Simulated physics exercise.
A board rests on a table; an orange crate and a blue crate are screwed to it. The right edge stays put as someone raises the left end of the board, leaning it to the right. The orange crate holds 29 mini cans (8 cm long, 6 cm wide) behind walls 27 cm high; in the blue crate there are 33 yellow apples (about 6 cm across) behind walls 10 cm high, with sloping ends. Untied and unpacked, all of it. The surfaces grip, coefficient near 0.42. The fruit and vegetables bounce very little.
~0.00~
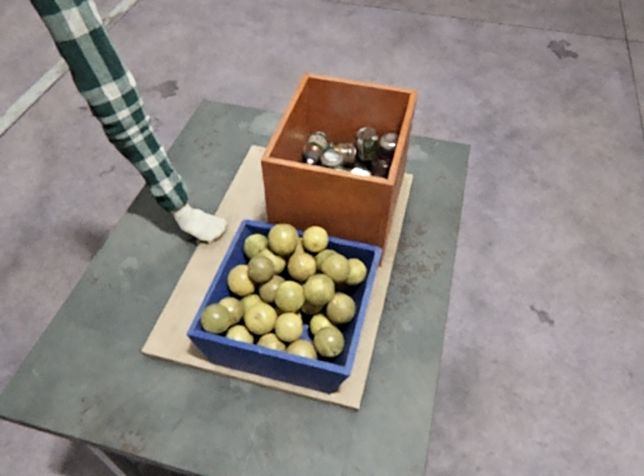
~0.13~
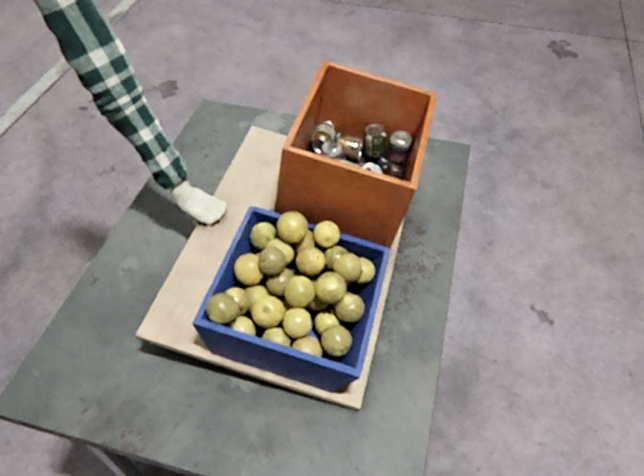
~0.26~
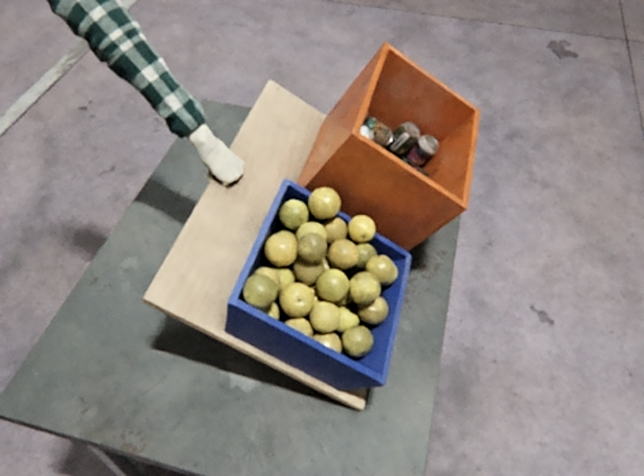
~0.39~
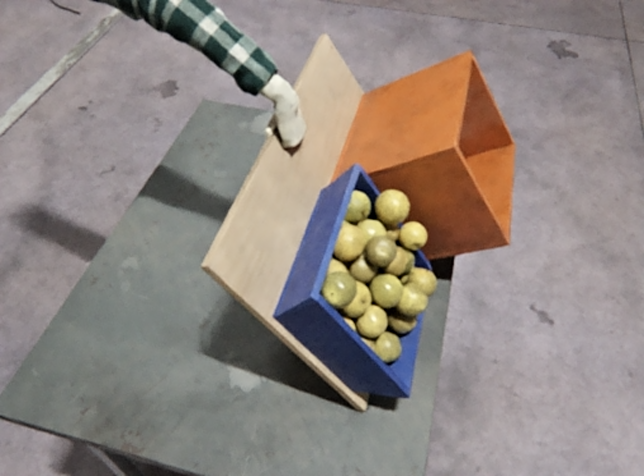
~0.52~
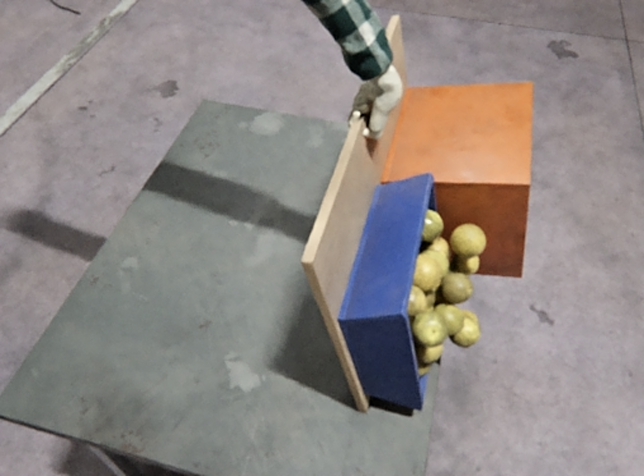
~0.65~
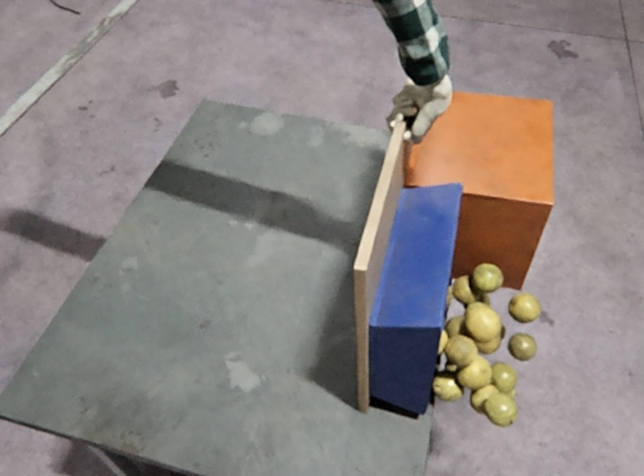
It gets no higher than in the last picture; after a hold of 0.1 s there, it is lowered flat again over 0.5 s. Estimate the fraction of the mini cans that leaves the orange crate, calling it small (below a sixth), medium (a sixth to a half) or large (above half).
The fraction is medium.
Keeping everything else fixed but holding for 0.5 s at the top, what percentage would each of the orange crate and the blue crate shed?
That would cost orange crate 30 per cent of its load and blue crate 100 per cent.
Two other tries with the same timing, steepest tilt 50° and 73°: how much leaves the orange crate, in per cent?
It'd be 0 per cent the first time and 0 per cent the second time.
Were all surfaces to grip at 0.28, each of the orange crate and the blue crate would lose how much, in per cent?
Orange crate 30, blue crate 100 per cent.
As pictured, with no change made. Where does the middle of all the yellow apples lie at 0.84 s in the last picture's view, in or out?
I'd put it close to (492, 420).
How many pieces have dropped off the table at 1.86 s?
Roughly 40.
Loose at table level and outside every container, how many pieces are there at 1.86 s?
Some 1 in number.
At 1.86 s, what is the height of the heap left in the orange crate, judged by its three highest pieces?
13 cm, more or less.
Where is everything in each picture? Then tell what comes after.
In the first frame (each is followed by its nearest rim corner in this view), orange crate, (387, 181); blue crate, (344, 370); 0° from level; none out.
Orange crate, (410, 185); blue crate, (355, 372); 9° from level, in the second frame.
Orange crate, (463, 204); blue crate, (382, 379); 30° from level, in the third frame.
Orange crate, (508, 239); blue crate, (409, 393); 56° from level, in the fourth frame.
Orange crate, (523, 272); blue crate, (423, 405); 77° from level; 8 out, in the fifth frame.
Orange crate, (523, 285); blue crate, (426, 410); 86° from level; 21 out, in the sixth frame.
After 0.84 s, tilt 79°; orange crate 24 in, 5 out and blue crate 1 in, 32 out.
After 1.08 s, tilt 23°; orange crate 22 in, 7 out and blue crate 0 in, 33 out.
After 1.42 s, tilt 0°; orange crate 21 in, 8 out and blue crate 0 in, 33 out.
Final count (at 1.86 s), orange crate 21 in, 8 out and blue crate 0 in, 33 out. Asked share, 8 of 29, 28 per cent.
